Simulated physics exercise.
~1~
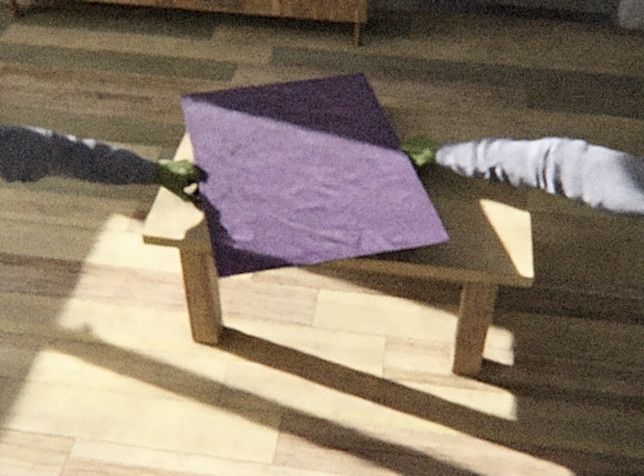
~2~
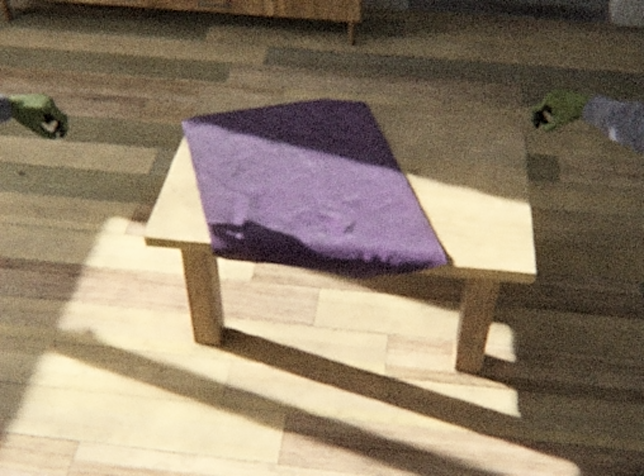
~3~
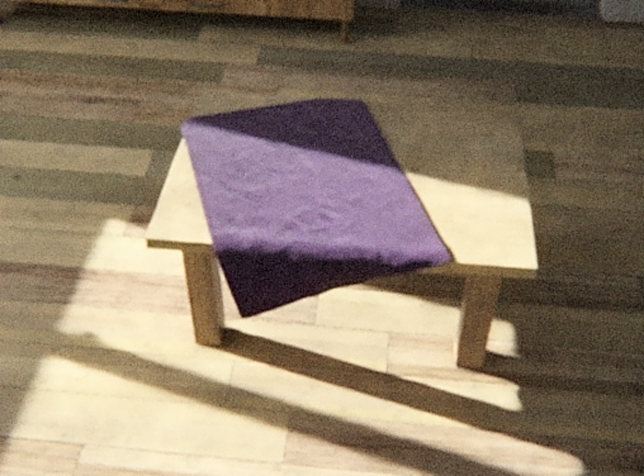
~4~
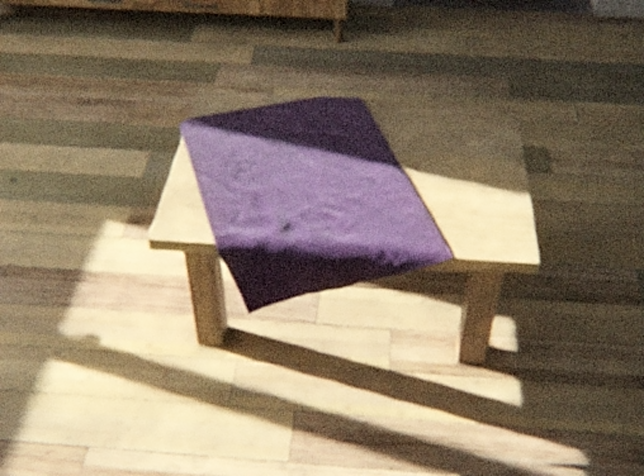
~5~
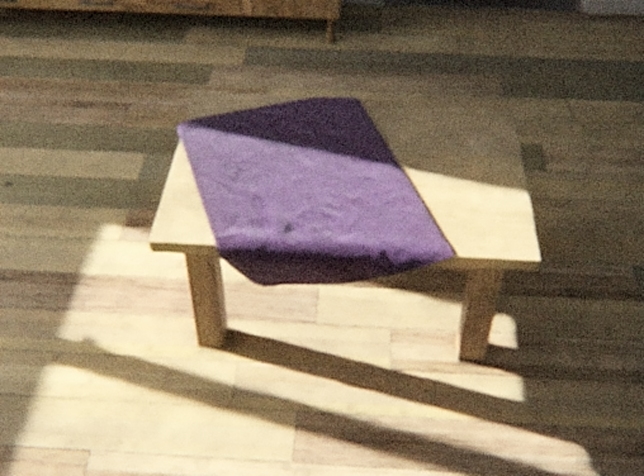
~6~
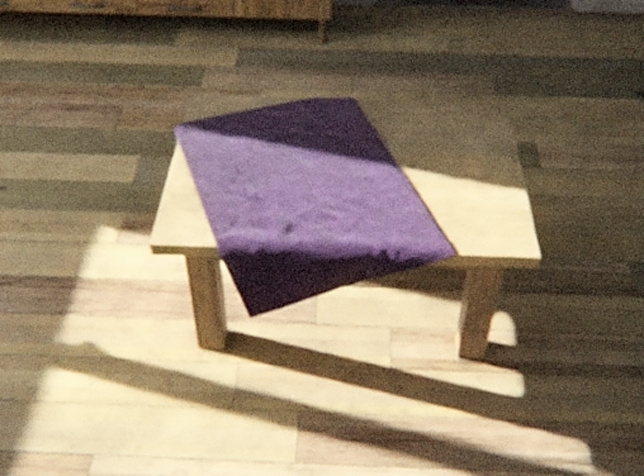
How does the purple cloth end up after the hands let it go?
It stays on the table, with most of it lying across the top and one corner hanging over the front edge.
Purple cloth released by two green hands on a wooden table, its front corner drooping and swaying while the rest stays on top.
